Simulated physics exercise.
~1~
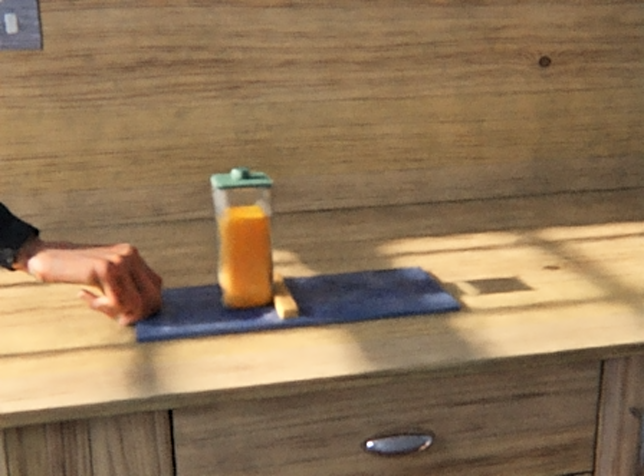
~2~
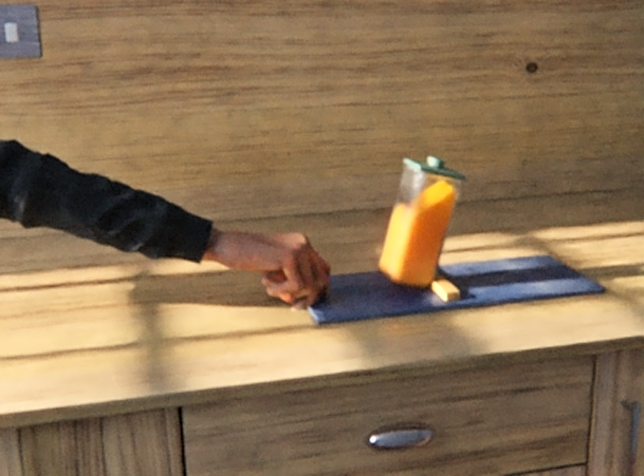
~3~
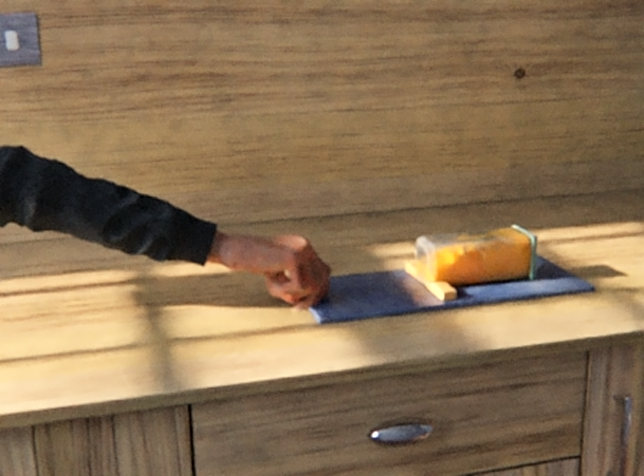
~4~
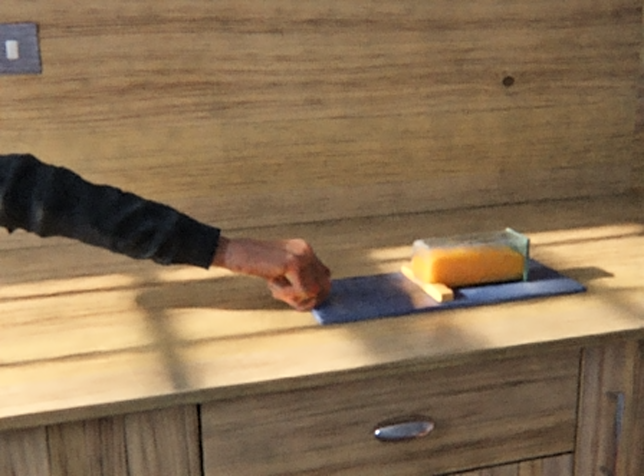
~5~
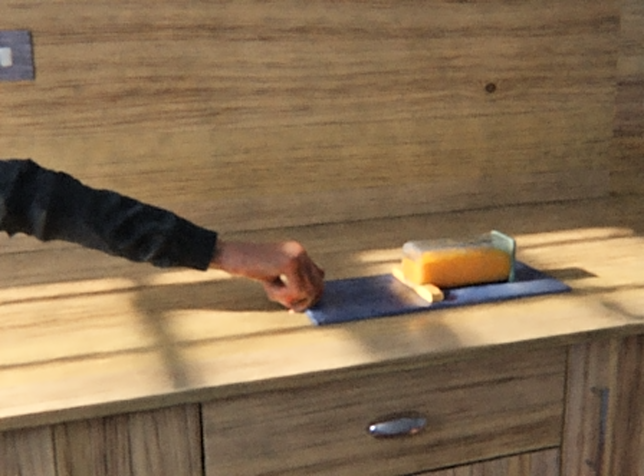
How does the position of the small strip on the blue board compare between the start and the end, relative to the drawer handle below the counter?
At the start the strip is well to the left of the drawer handle. By the end it has travelled right with the board and sits above the handle, slightly to its right.
